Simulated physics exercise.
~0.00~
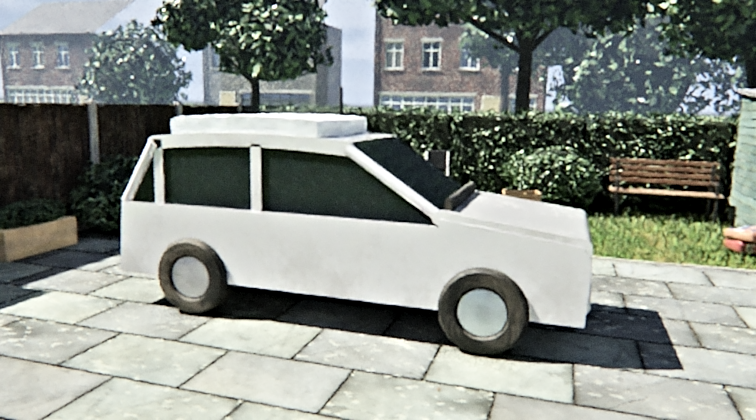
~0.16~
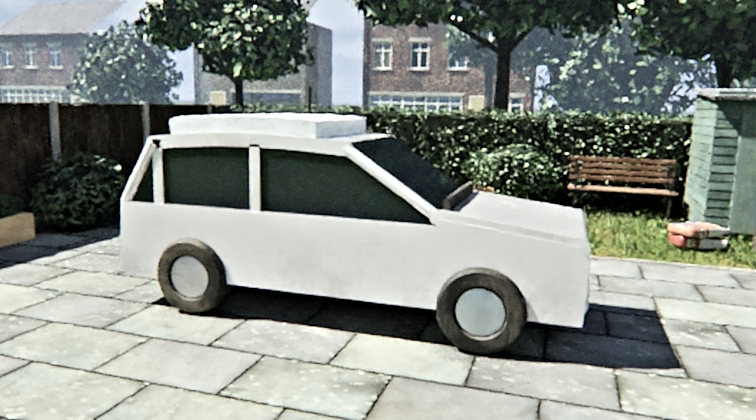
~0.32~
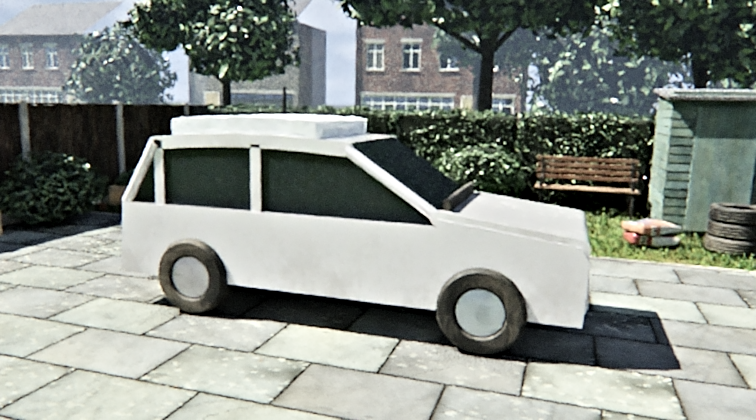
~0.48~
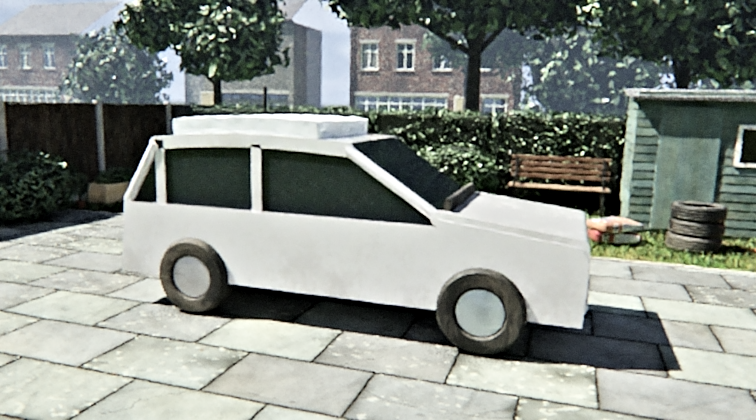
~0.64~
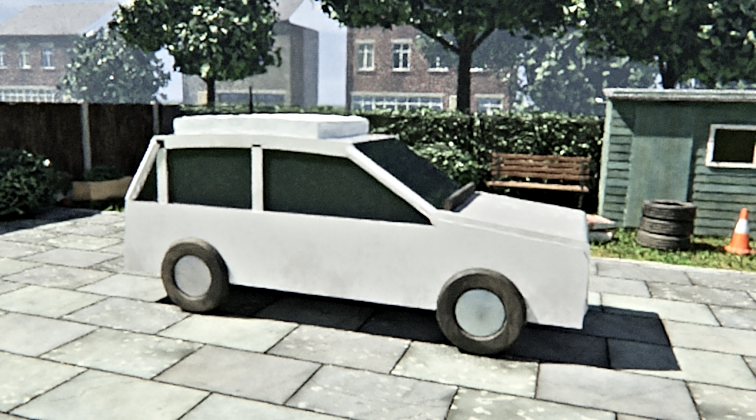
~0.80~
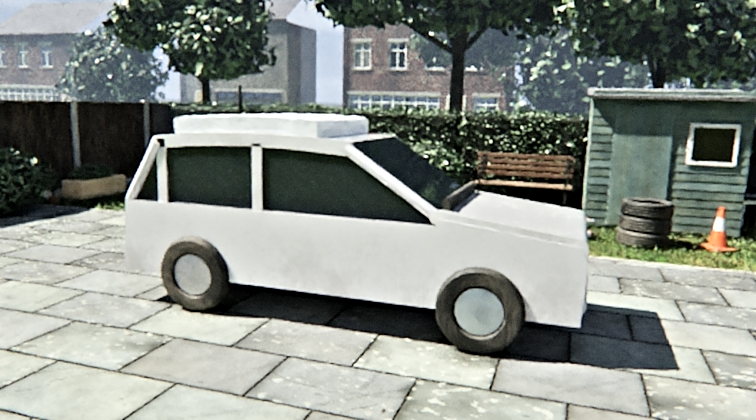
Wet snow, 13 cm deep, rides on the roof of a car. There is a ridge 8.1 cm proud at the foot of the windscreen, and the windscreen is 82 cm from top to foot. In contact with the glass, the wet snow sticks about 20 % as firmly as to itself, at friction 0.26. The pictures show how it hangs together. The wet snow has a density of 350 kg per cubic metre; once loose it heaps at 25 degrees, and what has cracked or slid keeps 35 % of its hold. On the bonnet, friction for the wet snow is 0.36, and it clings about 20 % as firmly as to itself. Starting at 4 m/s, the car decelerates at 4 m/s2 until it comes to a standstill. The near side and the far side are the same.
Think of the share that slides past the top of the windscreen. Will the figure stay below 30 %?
Yes, it is below 30 %.
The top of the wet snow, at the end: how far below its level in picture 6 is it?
The gap comes to about 0 centimetres.
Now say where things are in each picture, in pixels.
In the first frame, front end of the wet snow at (317, 132).
In the second frame, front end of the wet snow at (315, 125).
In the third frame, front end of the wet snow at (316, 126).
In the fourth frame, front end of the wet snow at (317, 126).
In the fifth frame, front end of the wet snow at (317, 126).
In the sixth frame, front end of the wet snow at (317, 125).
By 1.17 s, all of the snow is on the roof, none on the glass, none on the bonnet and none has gone off the nose.
By 1.62 s, all of the snow is on the roof, none on the glass, none on the bonnet and none has gone off the nose.
By 2.06 s, all of the snow is on the roof, none on the glass, none on the bonnet and none has gone off the nose.
By 2.50 s, all of the snow is on the roof, none on the glass, none on the bonnet and none has gone off the nose.
By 2.60 s, at the end, all of the snow is on the roof, none on the glass, none on the bonnet and none has gone off the nose.
